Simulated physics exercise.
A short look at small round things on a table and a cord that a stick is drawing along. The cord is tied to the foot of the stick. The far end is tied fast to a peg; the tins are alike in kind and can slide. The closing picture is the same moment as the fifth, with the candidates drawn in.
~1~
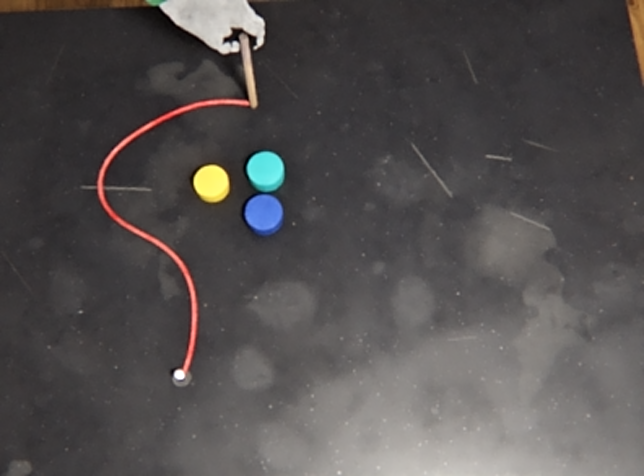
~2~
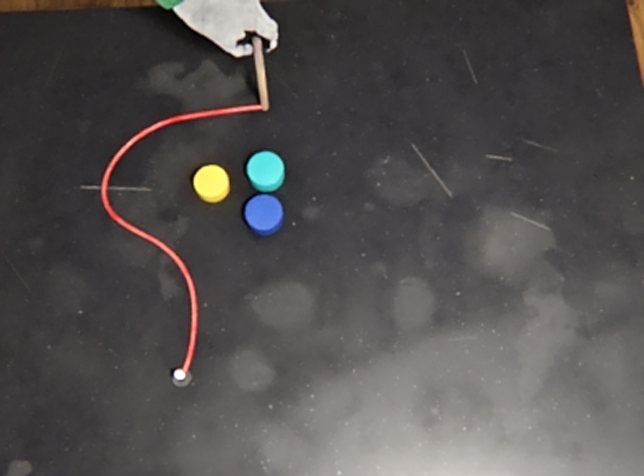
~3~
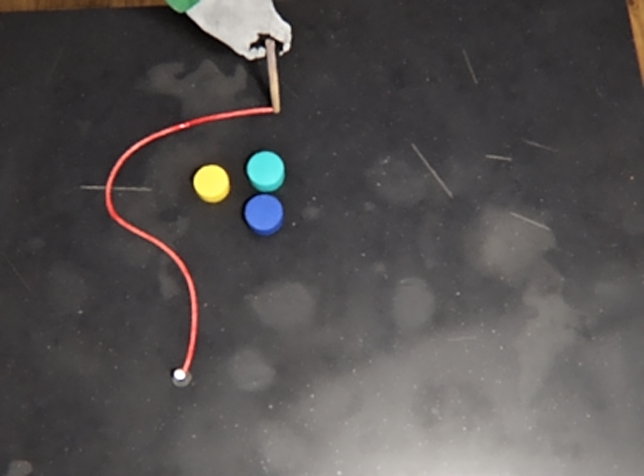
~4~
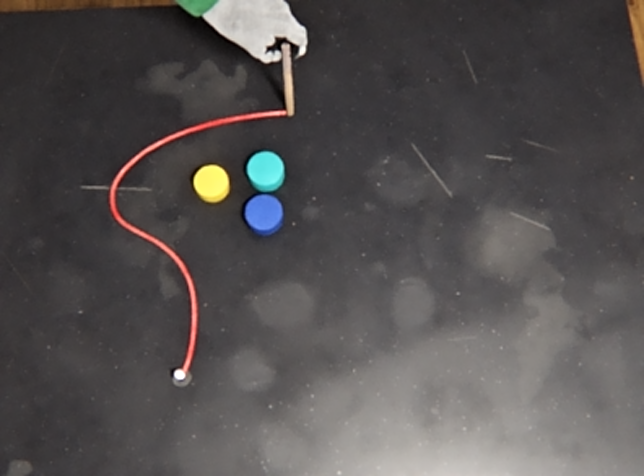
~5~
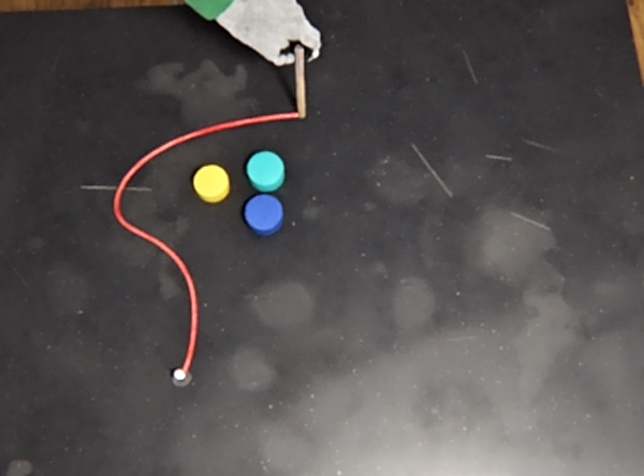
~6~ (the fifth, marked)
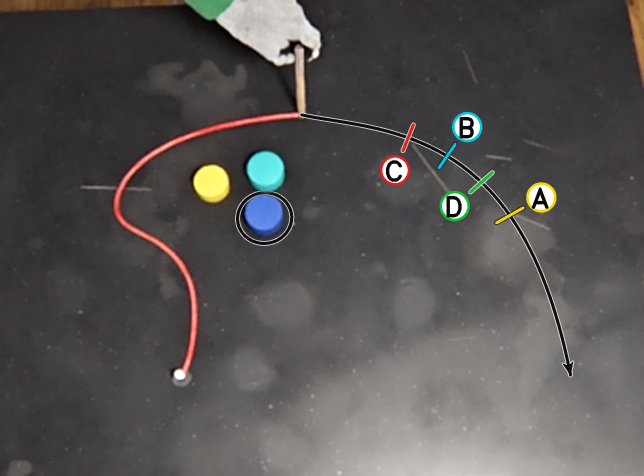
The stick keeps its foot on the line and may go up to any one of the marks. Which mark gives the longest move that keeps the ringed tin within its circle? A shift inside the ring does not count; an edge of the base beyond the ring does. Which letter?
Stop at B.
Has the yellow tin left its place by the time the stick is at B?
Yes.
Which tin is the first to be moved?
Yellow.
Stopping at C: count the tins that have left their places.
The count is none.
On the marked copy, A at (510, 215); B at (447, 156); C at (408, 138); D at (482, 182); the ring at (265, 218); the route from (302, 115) via (485, 186) to (571, 375).
Following B. Soon after the start, foot of the stick (353, 124); blue tin (264, 215).
Later, foot of the stick (406, 138); blue tin (264, 215).
In the end, foot of the stick (447, 157); yellow tin (233, 196); blue tin (264, 215); the blue tin is still in its ring.
As for the rest, A drags the ringed tin to (292, 246); C is safe but short; D drags the ringed tin to (278, 229).
